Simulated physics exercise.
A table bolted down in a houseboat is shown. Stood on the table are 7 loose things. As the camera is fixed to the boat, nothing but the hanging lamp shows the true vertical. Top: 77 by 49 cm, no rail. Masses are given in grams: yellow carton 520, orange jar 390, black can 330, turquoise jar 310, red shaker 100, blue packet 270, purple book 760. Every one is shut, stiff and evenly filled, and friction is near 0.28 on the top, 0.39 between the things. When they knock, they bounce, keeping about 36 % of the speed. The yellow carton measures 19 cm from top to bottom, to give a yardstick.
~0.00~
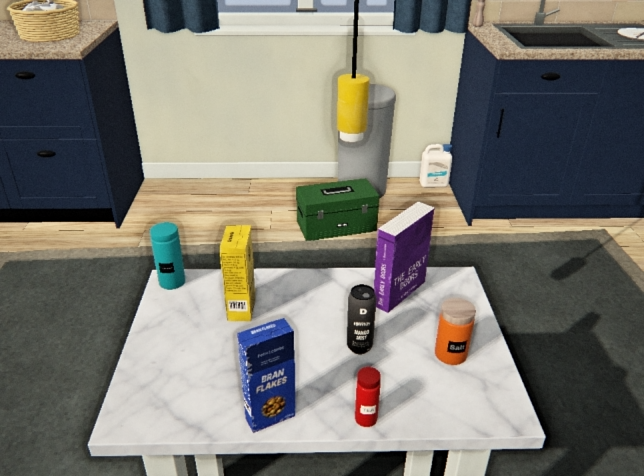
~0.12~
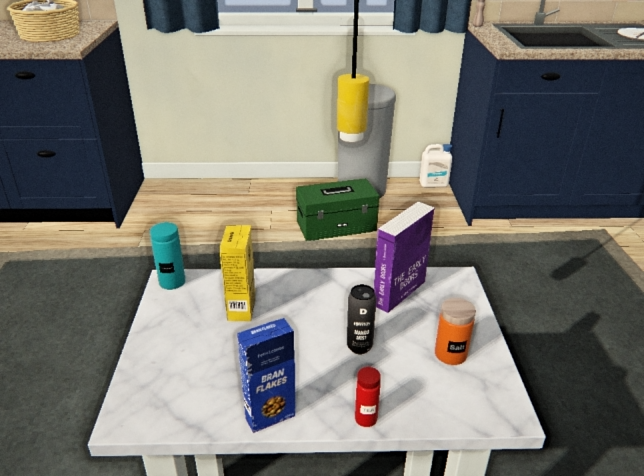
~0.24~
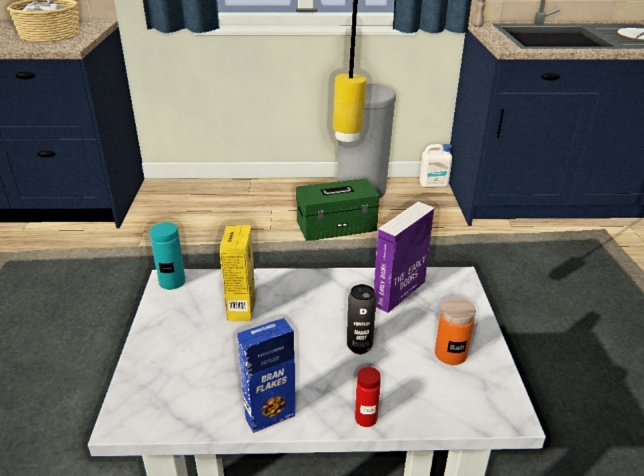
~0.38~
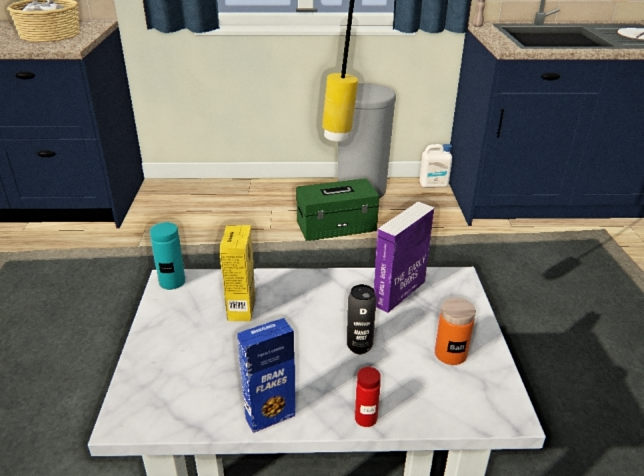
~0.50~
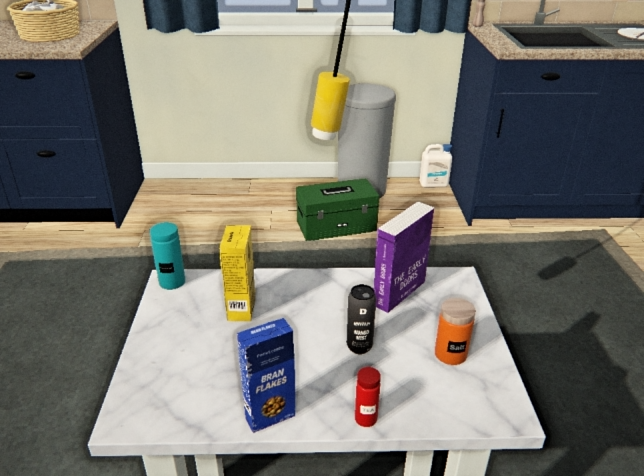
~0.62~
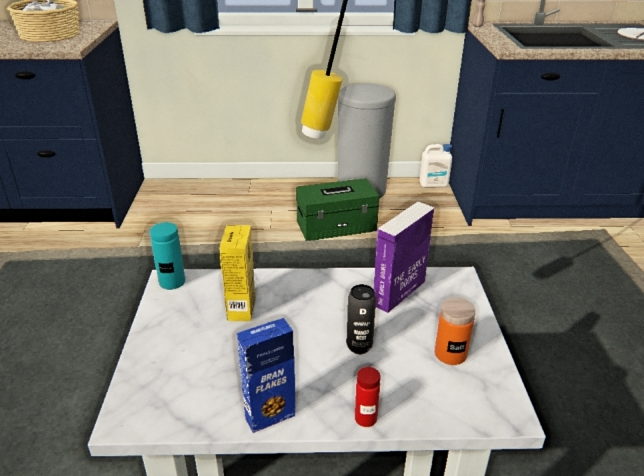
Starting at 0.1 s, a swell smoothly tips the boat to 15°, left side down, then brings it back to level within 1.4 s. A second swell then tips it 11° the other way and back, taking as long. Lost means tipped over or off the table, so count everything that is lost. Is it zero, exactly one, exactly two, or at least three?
It is zero.
Around 1.22 s, heel 5°, left side down.
Around 2.02 s, heel 10°, right side down.
Around 2.82 s, boat level.
Finally (3.4 s), all 7 still in place (within 5 cm). Final places as that camera would see them, yellow carton near (239, 274), orange jar near (455, 332).
